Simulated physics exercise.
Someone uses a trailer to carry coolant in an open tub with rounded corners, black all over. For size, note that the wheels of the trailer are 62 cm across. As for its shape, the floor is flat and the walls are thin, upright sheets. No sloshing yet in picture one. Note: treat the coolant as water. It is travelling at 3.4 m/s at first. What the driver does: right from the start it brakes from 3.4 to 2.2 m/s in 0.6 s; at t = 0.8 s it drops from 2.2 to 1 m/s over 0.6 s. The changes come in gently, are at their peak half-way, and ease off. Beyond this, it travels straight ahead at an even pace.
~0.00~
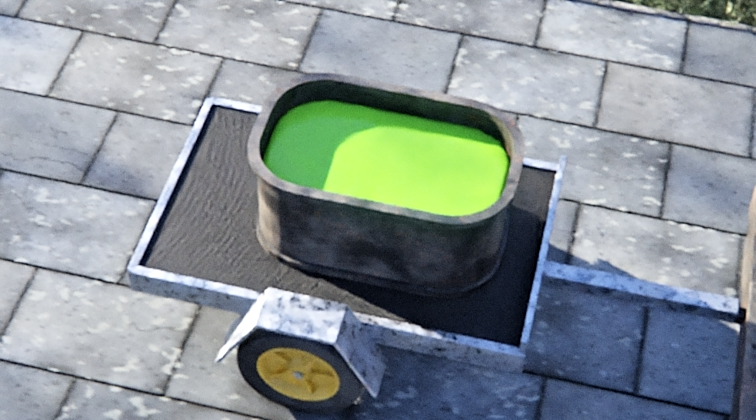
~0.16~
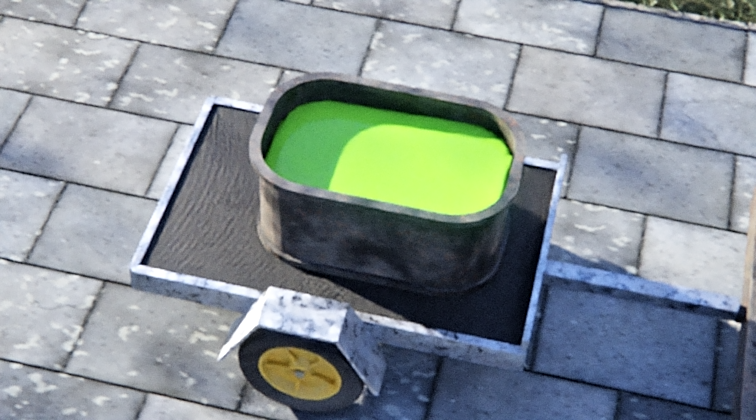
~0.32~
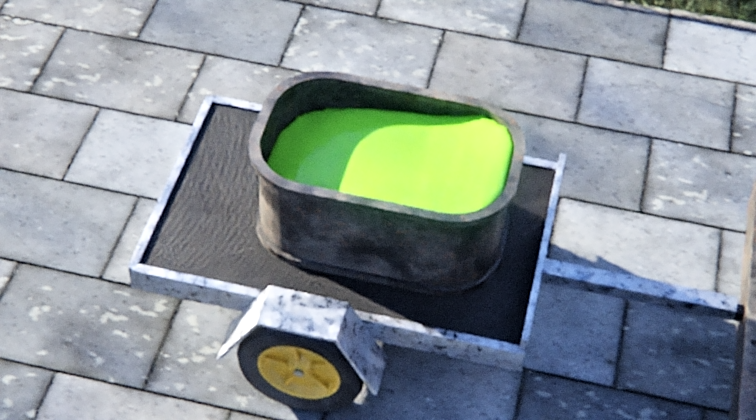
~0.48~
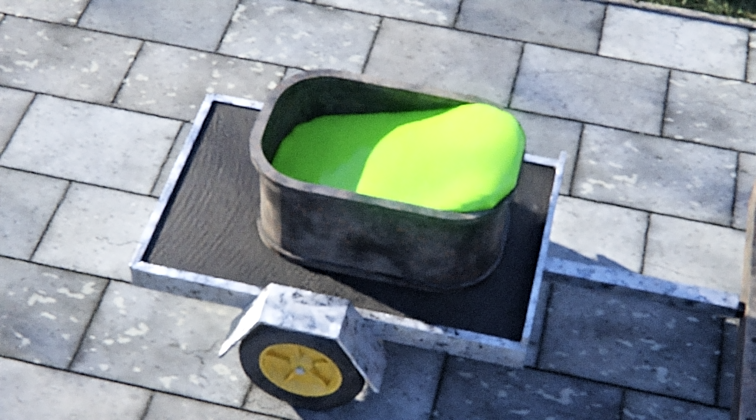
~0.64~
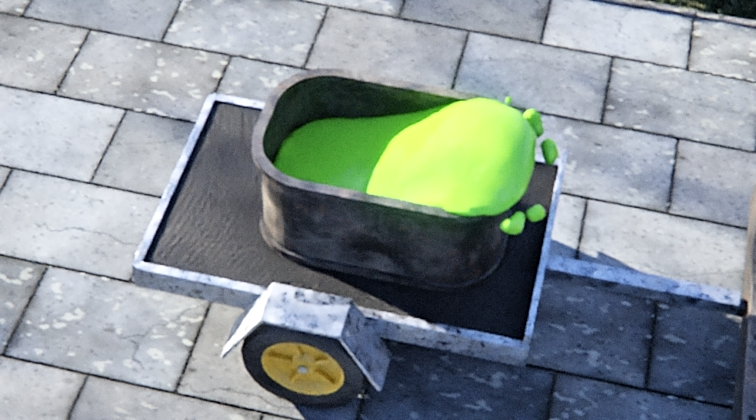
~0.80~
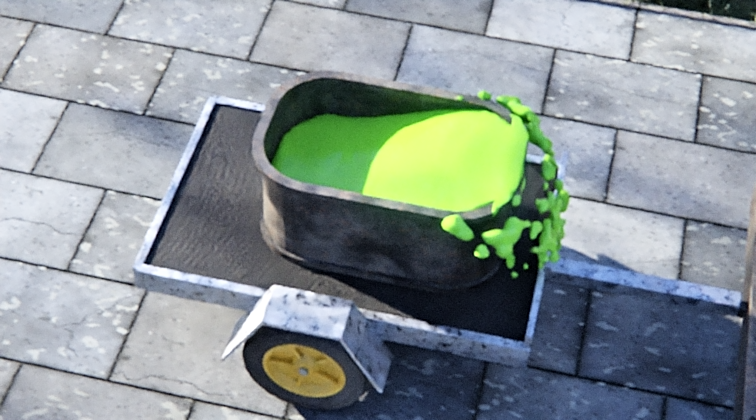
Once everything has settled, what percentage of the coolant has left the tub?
About 3 per cent.
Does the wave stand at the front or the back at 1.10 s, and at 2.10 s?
The liquid stands at the rear end first and then at the rear end.
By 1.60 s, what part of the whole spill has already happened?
Roughly 100 % of the total.
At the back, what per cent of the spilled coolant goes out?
I'd estimate some 0 percent of what spills.
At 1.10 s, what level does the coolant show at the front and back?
Front: 38 cm; back: 46 cm.
Then, 1.10 s in, front 38 cm, middle 34 cm, back 46 cm above the floor; the loss stands at 3 per cent, over the front.
Then, 1.60 s in, front 47 cm, middle 38 cm, back 30 cm above the floor; the loss stands at 3 per cent, over the front.
Then, 2.10 s in, front 34 cm, middle 36 cm, back 47 cm above the floor; the loss stands at 3 per cent, over the front.
Then, 4.39 s in, the loss stands at 3 per cent, over the front, 9 of 302 litres.
